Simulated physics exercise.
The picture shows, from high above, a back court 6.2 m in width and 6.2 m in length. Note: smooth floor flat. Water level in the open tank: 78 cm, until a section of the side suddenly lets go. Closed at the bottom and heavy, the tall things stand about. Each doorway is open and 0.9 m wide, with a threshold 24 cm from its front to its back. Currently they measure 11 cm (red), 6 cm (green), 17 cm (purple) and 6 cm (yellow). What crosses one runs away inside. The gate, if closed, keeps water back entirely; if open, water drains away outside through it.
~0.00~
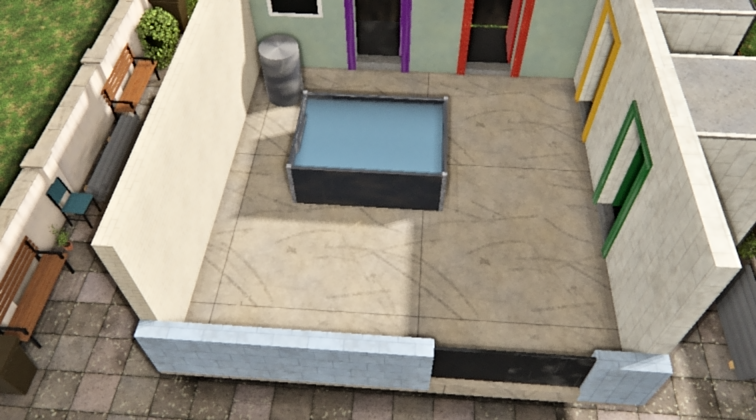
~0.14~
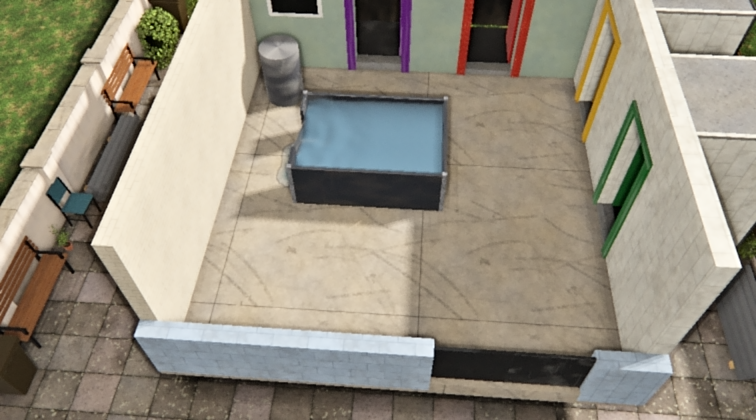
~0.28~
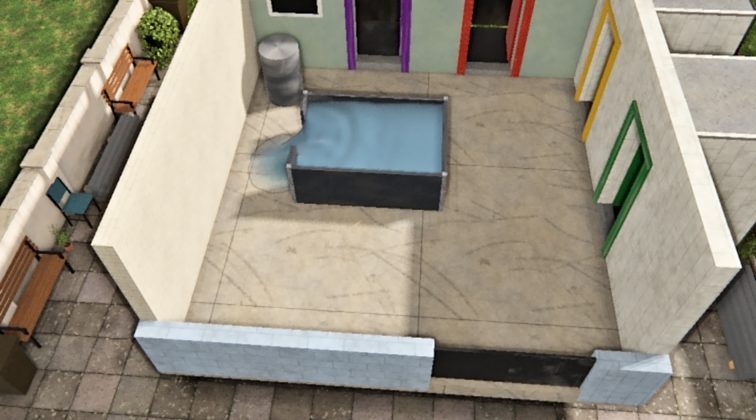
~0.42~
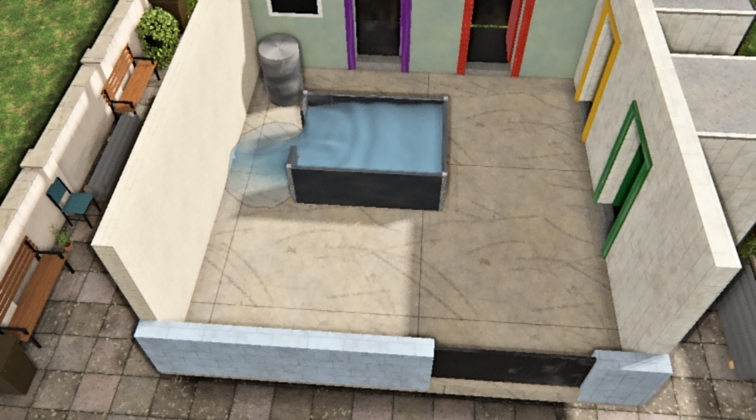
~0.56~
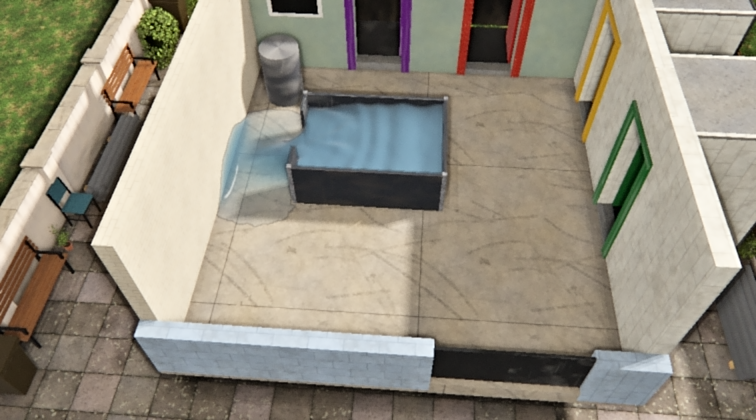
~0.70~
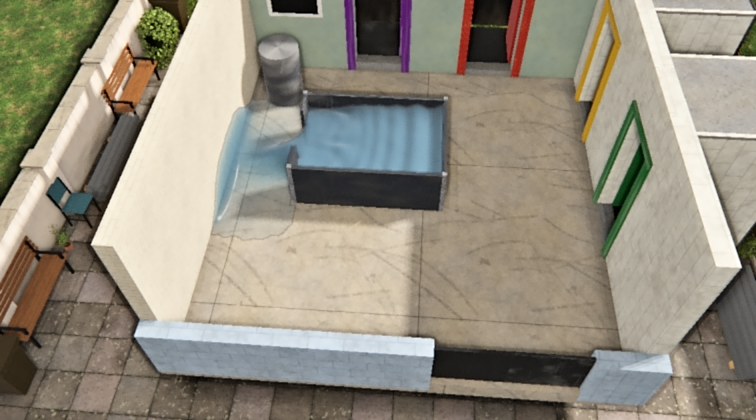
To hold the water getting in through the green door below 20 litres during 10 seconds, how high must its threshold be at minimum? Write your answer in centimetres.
9.5 cm.
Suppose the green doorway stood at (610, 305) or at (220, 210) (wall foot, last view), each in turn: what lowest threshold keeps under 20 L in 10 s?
9.0 and 24 cm.
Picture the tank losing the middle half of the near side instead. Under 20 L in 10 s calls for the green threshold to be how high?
If so: Around 5.5 cm.
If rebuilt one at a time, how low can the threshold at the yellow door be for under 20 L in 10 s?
The yellow door needs around 13.0 cm.
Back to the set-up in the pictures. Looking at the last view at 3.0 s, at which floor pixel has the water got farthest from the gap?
In the last picture, around (475, 369).
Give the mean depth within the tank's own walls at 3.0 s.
I'd put it at some 40 centimetres on average.
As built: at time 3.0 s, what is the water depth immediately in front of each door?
Red door 1 cm, green door 0 cm, purple door 4 cm, yellow door 0 cm.
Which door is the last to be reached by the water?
The green door.
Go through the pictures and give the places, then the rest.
In the first frame, still water, 78 cm deep, in the open tank at (371, 135); the green door at (619, 186) is dry.
In the second frame, water pours out at (303, 151) and has run 0.4 m, to (281, 177); about 12 cm deep outside, 78 cm at the back.
In the third frame, the front is at (254, 173), 0.8 m from the gap at (303, 153); 0.8 m2 of floor is wet, 78 cm left at the back.
In the fourth frame, the gap is at (303, 153), the front 1.3 m out at (227, 183); the back of the open tank holds 78 cm.
In the fifth frame, the front is at (219, 210), 1.4 m from the gap at (303, 154); 2.7 m2 of floor is wet, 77 cm left at the back.
In the sixth frame, the front is at (212, 231), 1.7 m from the gap at (303, 153); 3.1 m2 of floor is wet, 72 cm left at the back; 5.0 m in a straight line remain to the green door at (619, 186).
After 1.4 s water covers 15 % of the floor, deepest (52 cm) near (234, 159); it has not reached the green door.
After 3.0 s water covers 50 % of the floor, deepest (36 cm) near (262, 67); it has not reached the green door.
After 10.0 s water covers 100 % of the floor, deepest (16 cm) near (450, 186); 11 cm at the green door, 65 litres in over its 6 cm threshold.
At the green door as built, the water arrived by 5.2 s and peaked near 13 cm at 8.6 s.
Run again over the same 10 s with other heights there, 33 litres in over 8 cm, 11 litres over 10.5 cm. The limit of 20 litres is kept from about 9.5 cm up.
